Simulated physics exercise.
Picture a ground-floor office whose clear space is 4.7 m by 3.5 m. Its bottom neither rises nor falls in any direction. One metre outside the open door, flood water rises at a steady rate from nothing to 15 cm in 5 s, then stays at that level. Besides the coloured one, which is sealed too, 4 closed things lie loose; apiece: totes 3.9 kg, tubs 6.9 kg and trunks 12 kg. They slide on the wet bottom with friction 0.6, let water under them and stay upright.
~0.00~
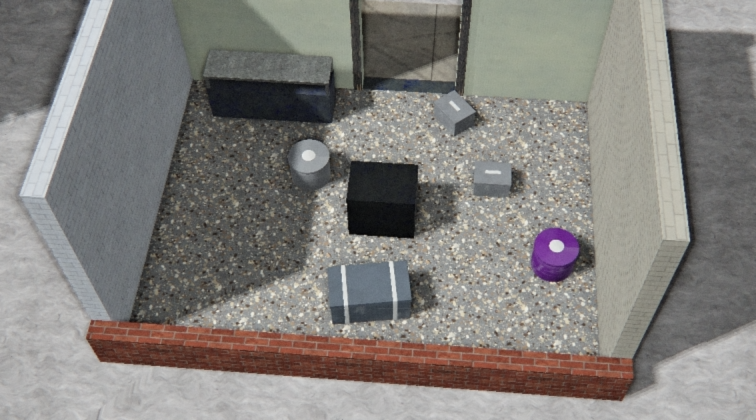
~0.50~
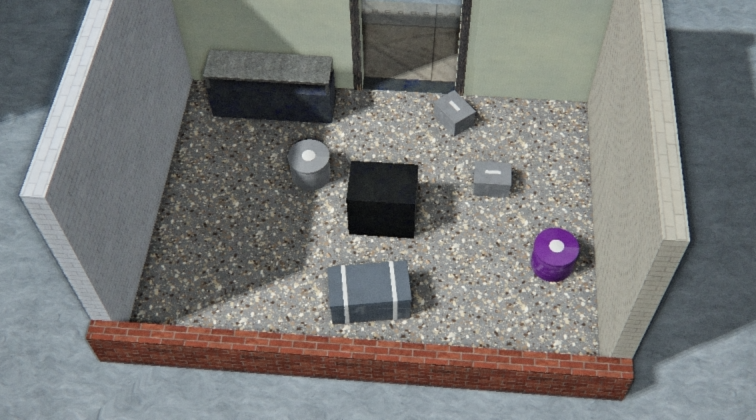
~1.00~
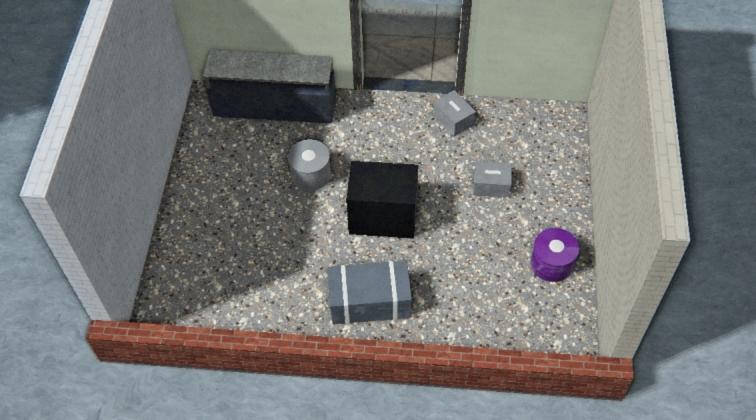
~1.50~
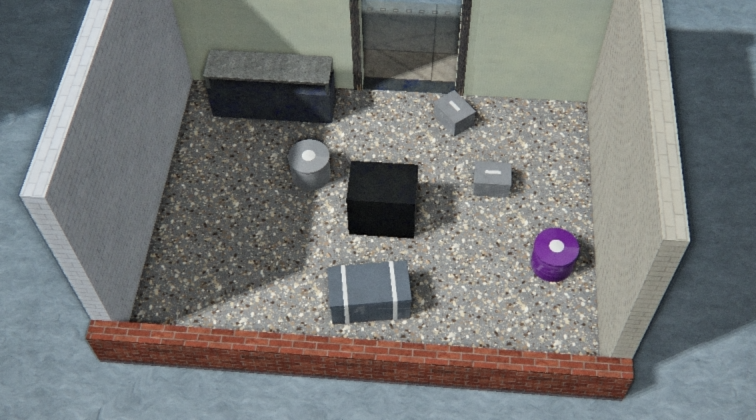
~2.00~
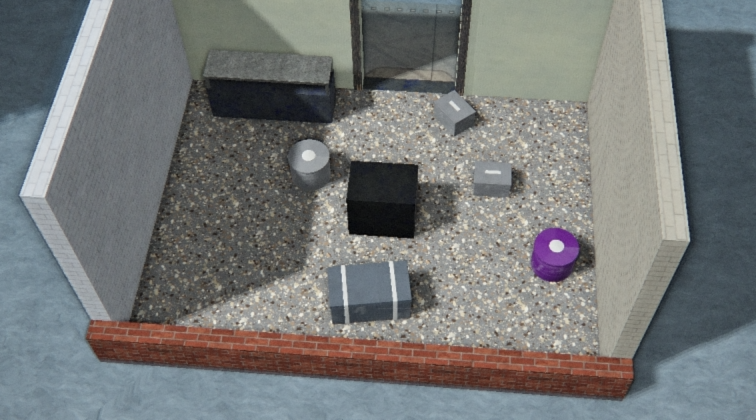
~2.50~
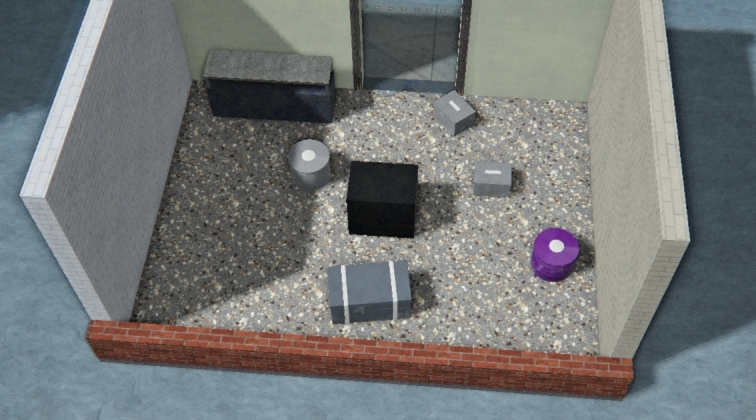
In this clip, a purple tub, a gray tub, a black block, a strapped trunk and small gray boxes sit on a speckled floor inside a walled room, and none of them moves while the ground outside turns bluish.
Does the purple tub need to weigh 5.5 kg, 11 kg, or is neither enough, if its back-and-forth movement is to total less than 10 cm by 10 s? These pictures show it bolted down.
Extra weight is needed.
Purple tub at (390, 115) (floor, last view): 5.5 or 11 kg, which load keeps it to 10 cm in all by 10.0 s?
Short answer: No load.
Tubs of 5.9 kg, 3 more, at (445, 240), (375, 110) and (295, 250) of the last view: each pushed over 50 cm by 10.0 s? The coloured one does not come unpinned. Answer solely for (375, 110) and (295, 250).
Result, in order - exceeds it; falls shy.
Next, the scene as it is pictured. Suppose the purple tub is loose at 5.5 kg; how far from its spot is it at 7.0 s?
Close to 0 centimetres.
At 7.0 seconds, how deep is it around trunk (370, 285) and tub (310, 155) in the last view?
Roughly 1 and 3 cm.
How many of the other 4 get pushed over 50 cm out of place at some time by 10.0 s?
3.
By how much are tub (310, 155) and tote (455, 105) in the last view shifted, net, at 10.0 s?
Respectively 80 and 60 centimetres.
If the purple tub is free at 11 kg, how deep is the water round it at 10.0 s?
Depth: Approx. 7 cm.
After 3.5 s the purple tub would be 0 cm from its start with 5.5 kg and 0 cm from its start with 11 kg; 0 cm of water round it then.
After 4.5 s the purple tub would be 0 cm from its start with 5.5 kg and 0 cm from its start with 11 kg; 0 cm of water round it then.
After 7.0 s the purple tub would be 0 cm from its start with 5.5 kg and 0 cm from its start with 11 kg; 2 cm of water round it then.
After 10.0 s the purple tub would be 23 cm from its start with 5.5 kg and 0 cm from its start with 11 kg; 7 cm of water round it then.
